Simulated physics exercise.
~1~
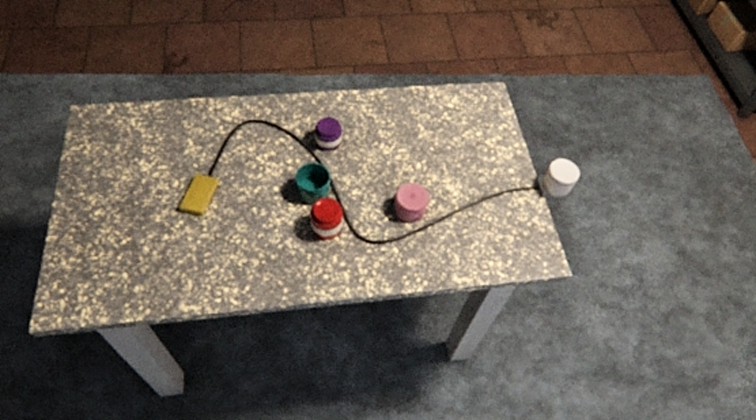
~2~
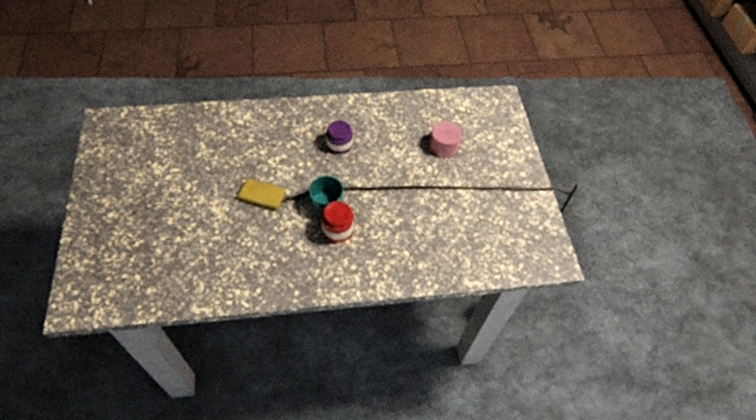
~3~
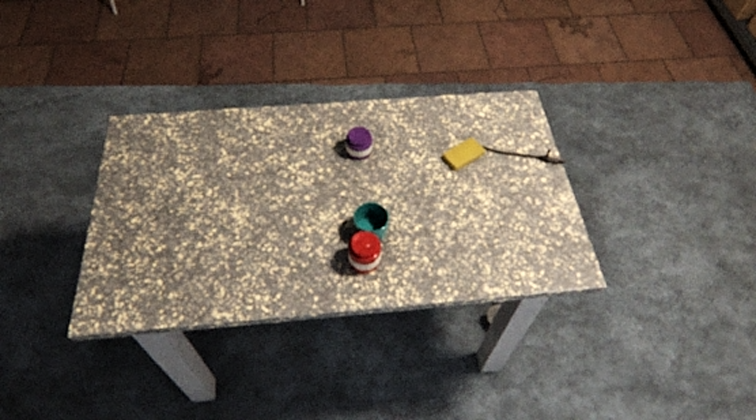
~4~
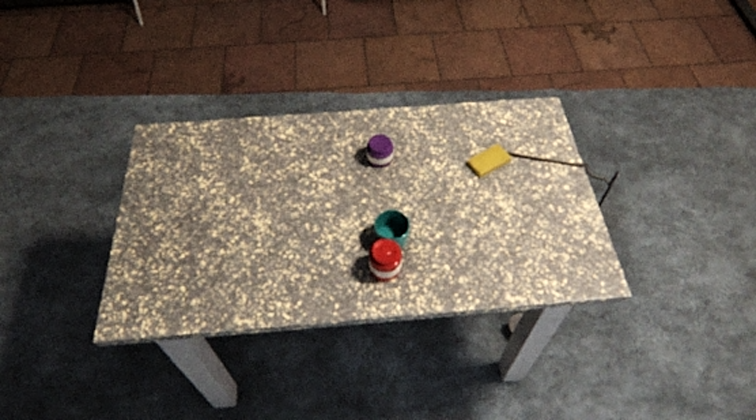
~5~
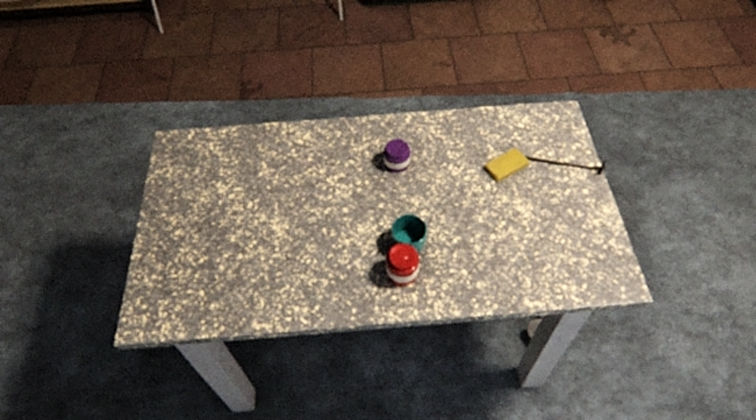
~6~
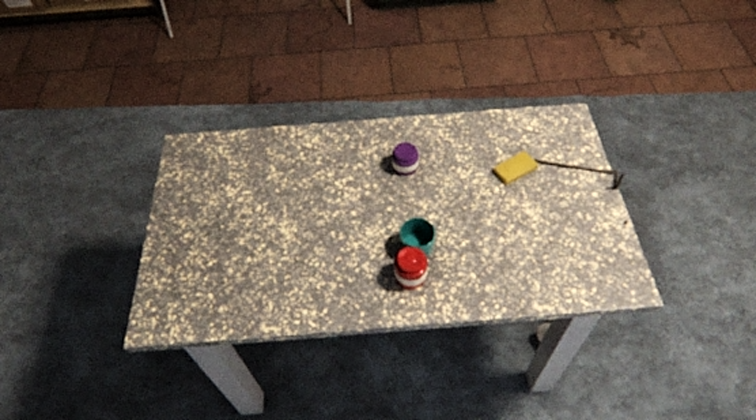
On a speckled table, a white container falling off the right edge, its cord dragging a yellow block rightward, pink tub falling too.
